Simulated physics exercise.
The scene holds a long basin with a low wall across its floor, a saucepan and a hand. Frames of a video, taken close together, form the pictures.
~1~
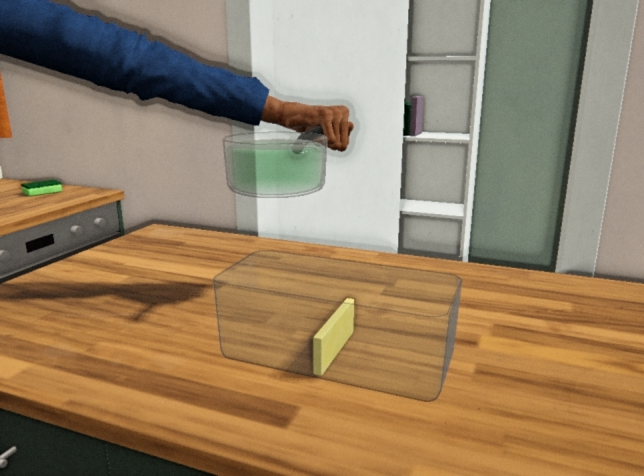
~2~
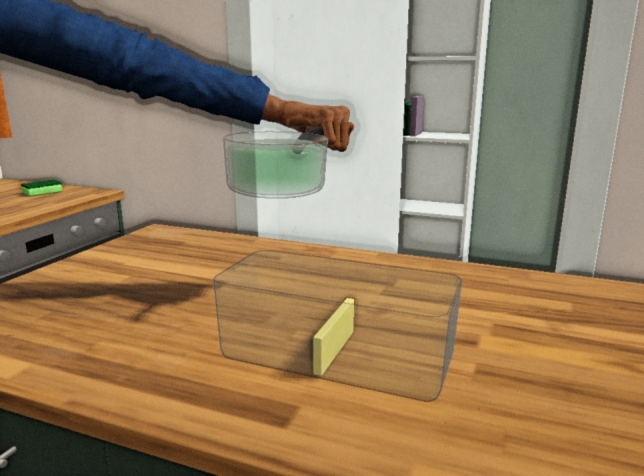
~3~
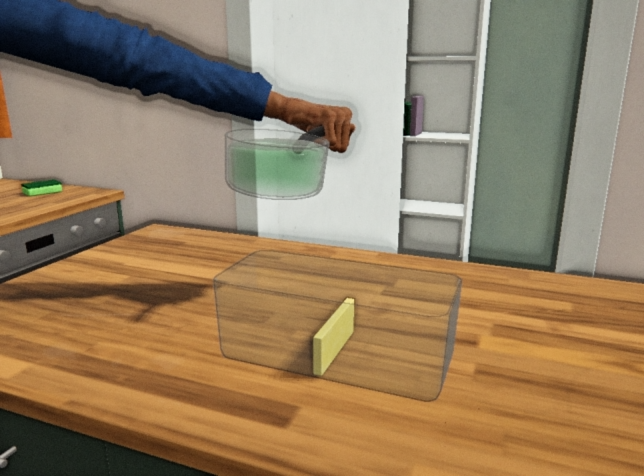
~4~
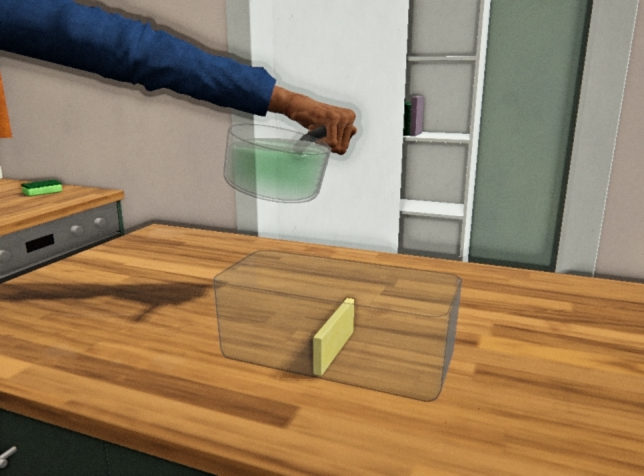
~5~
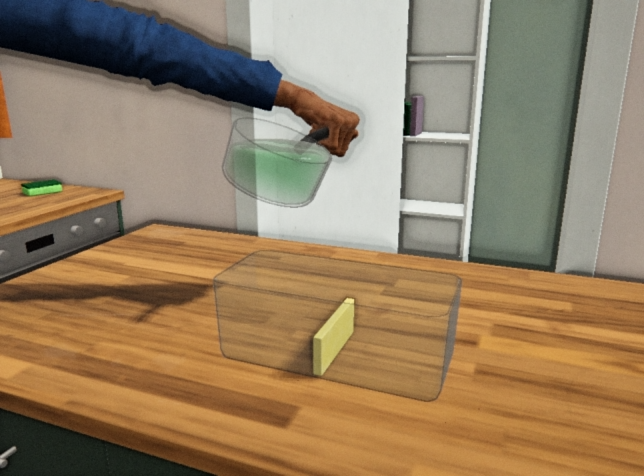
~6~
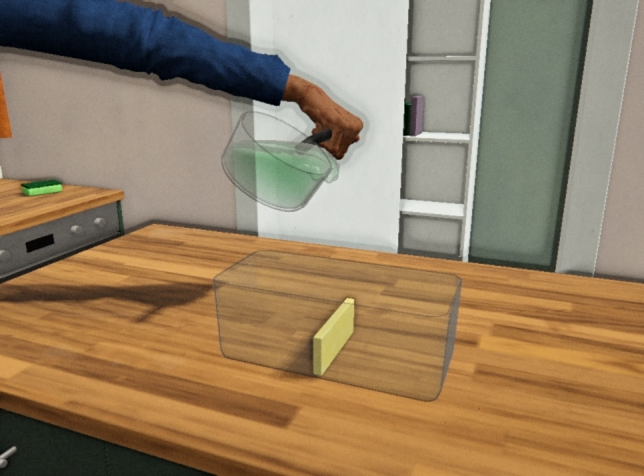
In a kitchen, a hand at the end of a blue-sleeved arm holds a clear pan of green liquid above a transparent basin with a low yellow wall inside, then steadily tilts the pan down to the right.
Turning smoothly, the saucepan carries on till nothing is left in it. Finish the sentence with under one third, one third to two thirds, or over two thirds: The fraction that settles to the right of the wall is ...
The fraction that settles to the right of the wall is over two thirds.
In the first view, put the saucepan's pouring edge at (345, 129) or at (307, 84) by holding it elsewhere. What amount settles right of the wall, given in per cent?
Roughly 90 per cent, then roughly 75 per cent.
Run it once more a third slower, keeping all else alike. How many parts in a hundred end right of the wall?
Close to 85 in a hundred.
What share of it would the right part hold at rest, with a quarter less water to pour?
Roughly 70 in a hundred.
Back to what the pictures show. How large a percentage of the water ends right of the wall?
I'd put it at around 80 %.
A moment on, the saucepan is tipped on its side and 20 per cent is still to pour, 0 is left of the wall and 36 right of it.
Next, the saucepan is tipped right over and 3 per cent is still to pour, 13 is left of the wall and 78 right of it.
Then the saucepan is tipped right over and 0 per cent is still to pour, 21 is left of the wall and 78 right of it.
Later the saucepan is tipped right over and 0 per cent is still to pour, 21 is left of the wall and 78 right of it.
In the end 21 per cent lies left of the wall, 78 right of it and 1 outside.
